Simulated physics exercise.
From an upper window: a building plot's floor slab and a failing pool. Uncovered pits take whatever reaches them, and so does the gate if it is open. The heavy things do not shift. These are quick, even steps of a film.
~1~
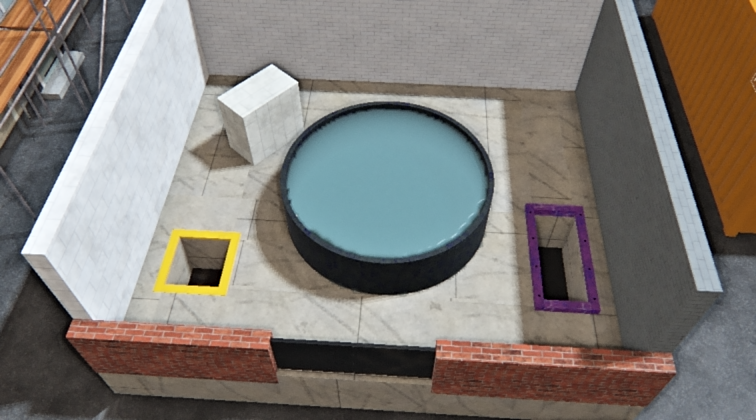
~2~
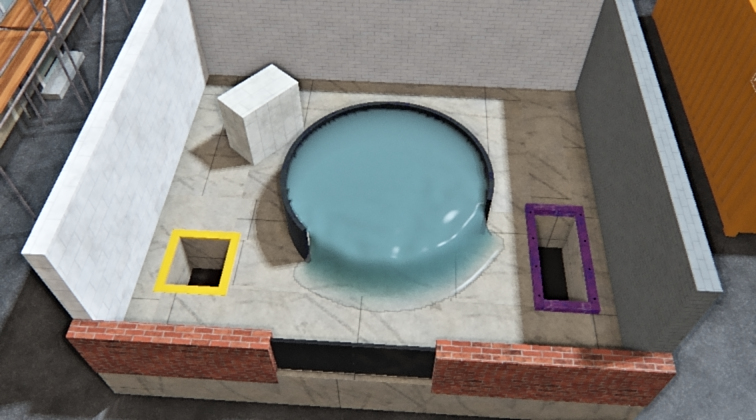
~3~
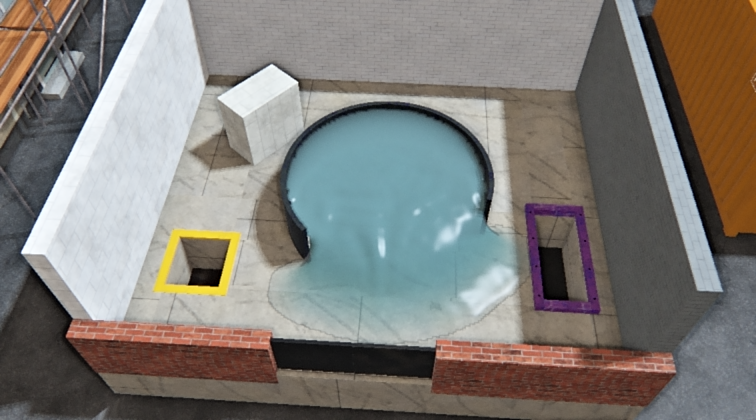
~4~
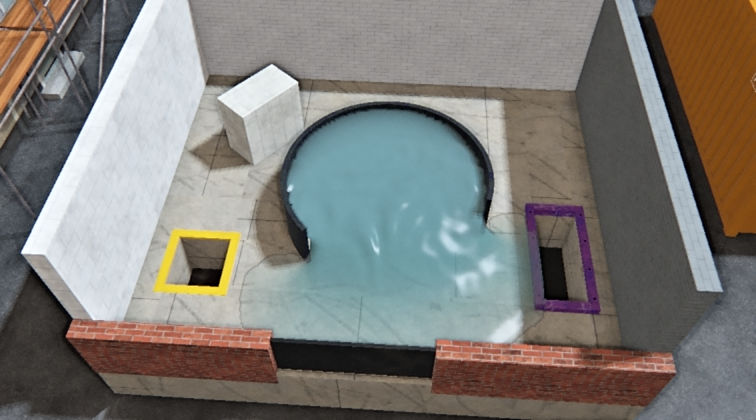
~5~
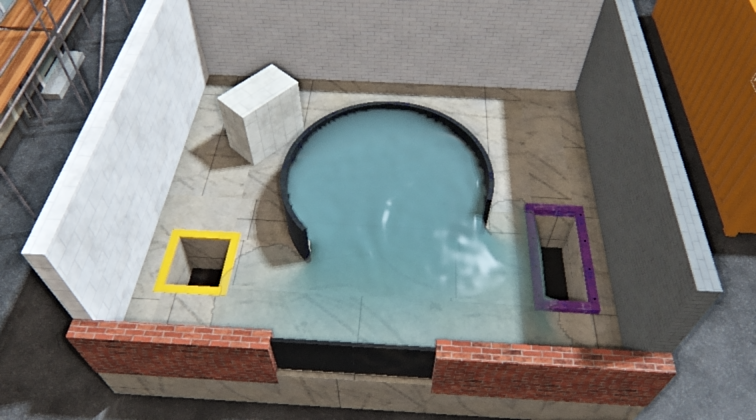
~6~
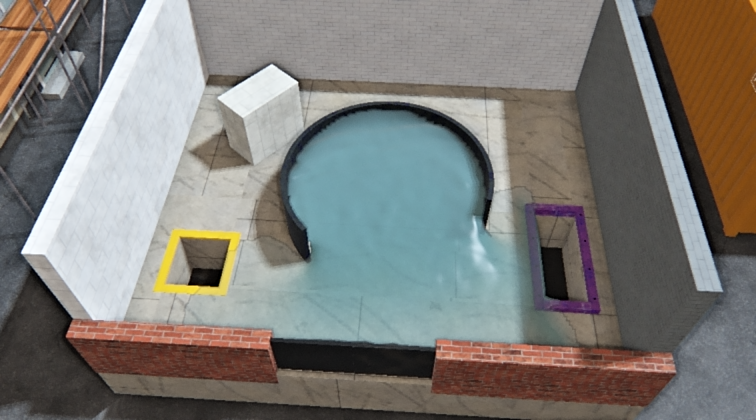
On a walled floor slab with a yellow-edged opening at left and a purple-edged one at right, the front of a round pool gives way, and water pours out, spreading across the near floor and over the purple edging.
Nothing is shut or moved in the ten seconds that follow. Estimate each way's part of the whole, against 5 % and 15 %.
The gate takes not even 5 %; the yellow pit takes above 15 %; the purple pit takes above 15 %.
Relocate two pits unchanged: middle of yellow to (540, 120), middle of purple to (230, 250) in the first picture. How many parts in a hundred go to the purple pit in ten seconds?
Per cent: Purple 6.
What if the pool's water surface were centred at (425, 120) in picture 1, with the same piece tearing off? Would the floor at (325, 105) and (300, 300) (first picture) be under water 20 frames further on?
In that order: Clear, wet.
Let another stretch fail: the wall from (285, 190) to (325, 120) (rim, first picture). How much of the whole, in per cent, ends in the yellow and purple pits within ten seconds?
In per cent: Yellow 30, purple 2.
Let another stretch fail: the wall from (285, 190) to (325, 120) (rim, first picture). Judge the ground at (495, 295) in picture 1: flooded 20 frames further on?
At that place: Clear.
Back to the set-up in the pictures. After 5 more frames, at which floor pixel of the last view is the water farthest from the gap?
Close to (116, 346).
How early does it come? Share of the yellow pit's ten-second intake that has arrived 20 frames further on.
Some 35 per cent.
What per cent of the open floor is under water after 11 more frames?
Roughly 45 per cent.
A moment on, water covers 35 % of the floor; the gate 0 %, the yellow pit 0 %, the purple pit 3 %.
Next, water covers 45 % of the floor; the gate 0 %, the yellow pit 2 %, the purple pit 5 %.
Then, water covers 75 % of the floor; the gate 0 %, the yellow pit 8 %, the purple pit 16 %.
Later, water covers 95 % of the floor; the gate 0 %, the yellow pit 17 %, the purple pit 22 %.
In the end, water covers 95 % of the floor; the gate 0 %, the yellow pit 24 %, the purple pit 23 %.
